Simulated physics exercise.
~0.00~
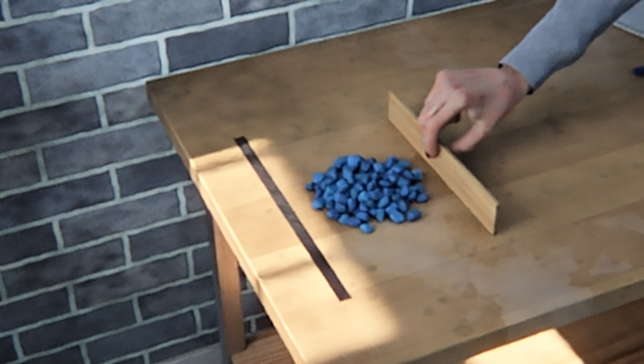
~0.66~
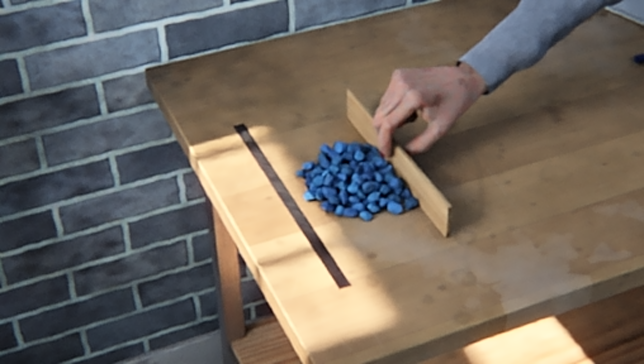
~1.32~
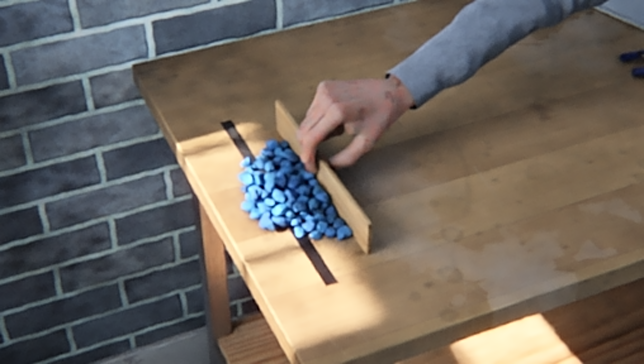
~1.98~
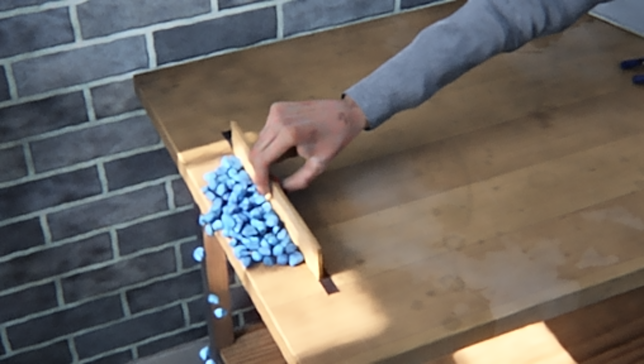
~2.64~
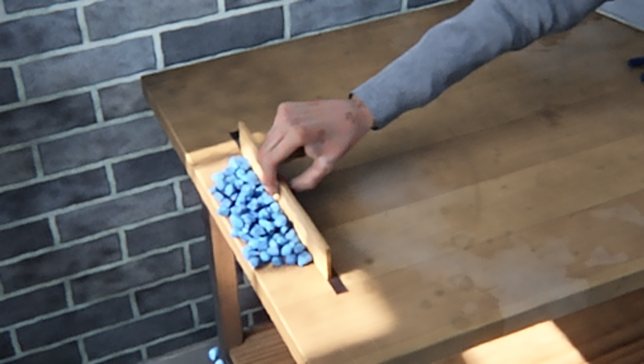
In the video, a hand slides an upright strip of wood left across a wooden table, pushing a heap of blue pebbles toward the edge. The strip stops at a line of black tape, and a few pebbles fall off while most remain on the table.
